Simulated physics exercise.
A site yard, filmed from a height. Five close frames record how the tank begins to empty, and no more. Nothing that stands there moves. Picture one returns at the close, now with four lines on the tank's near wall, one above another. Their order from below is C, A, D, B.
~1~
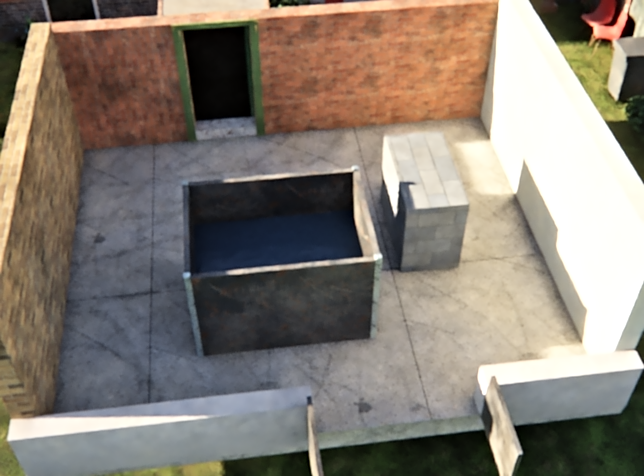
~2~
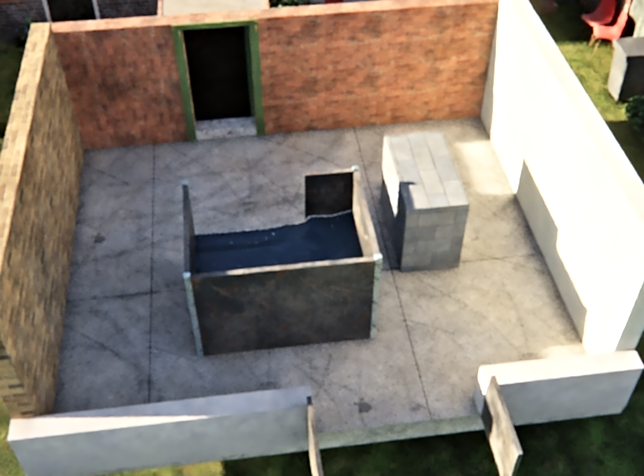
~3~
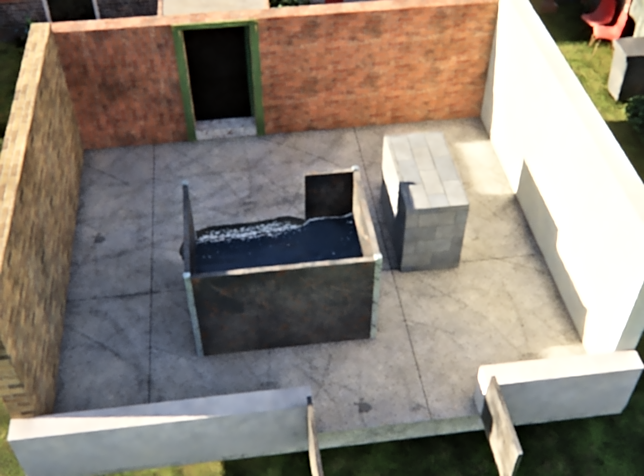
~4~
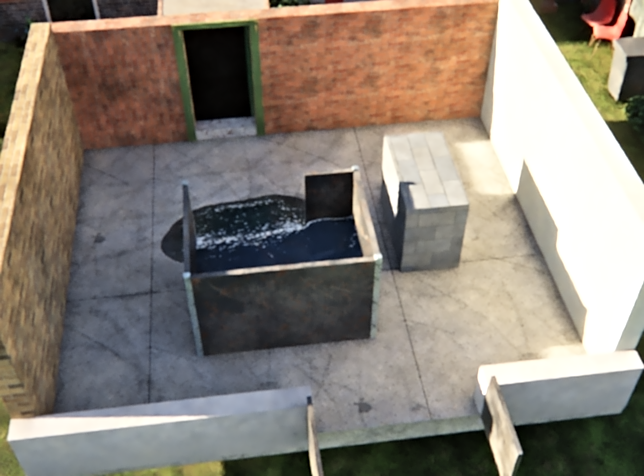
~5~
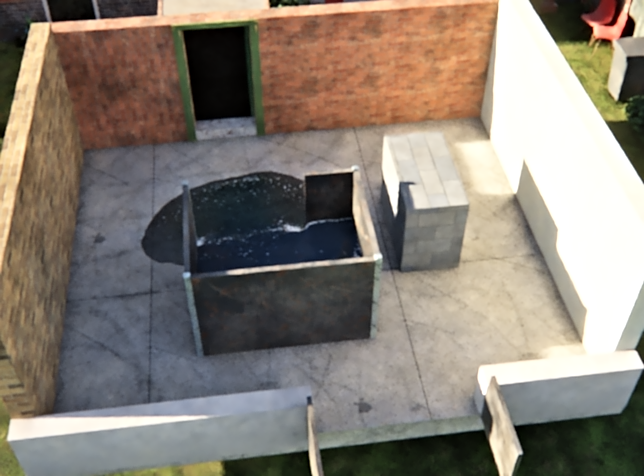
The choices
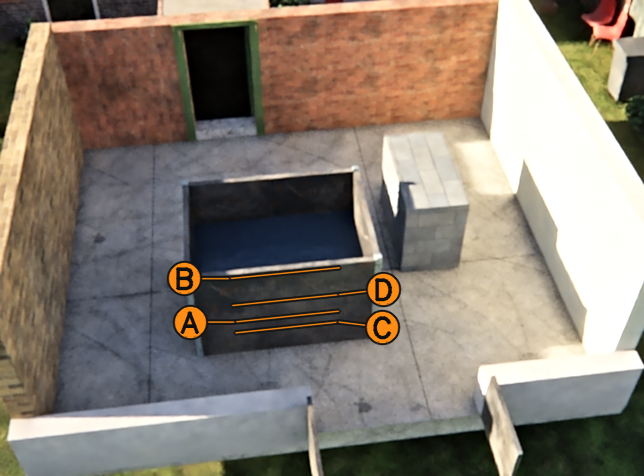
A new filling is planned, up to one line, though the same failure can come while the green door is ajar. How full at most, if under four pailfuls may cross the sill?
Use level C.
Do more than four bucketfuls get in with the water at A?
Yes, that goes wrong.
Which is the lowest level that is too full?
The answer is A.
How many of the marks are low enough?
One.
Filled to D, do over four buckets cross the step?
Yes, that goes wrong.
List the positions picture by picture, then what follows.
Water in the tank at rest, its middle at (279, 257); foot of the green doorway at (227, 138); open gate at (397, 373), in the first frame.
Water covers 1 % of the ground, its front hidden from here, in the second frame.
Water covers 4 % of the ground, its front hidden from here, in the third frame.
Water covers 8 % of the ground, its front hidden from here, in the fourth frame.
Water covers 13 % of the ground, its front hidden from here, in the fifth frame.
On the marked copy, A at (286, 316); B at (284, 273); C at (287, 327); D at (285, 300); from the bottom up C, A, D, B.
With A, about 9 bucketfuls get in.
With B, dozens of bucketfuls pour in.
With C, a bucket or two gets in.
With D, dozens of bucketfuls pour in.
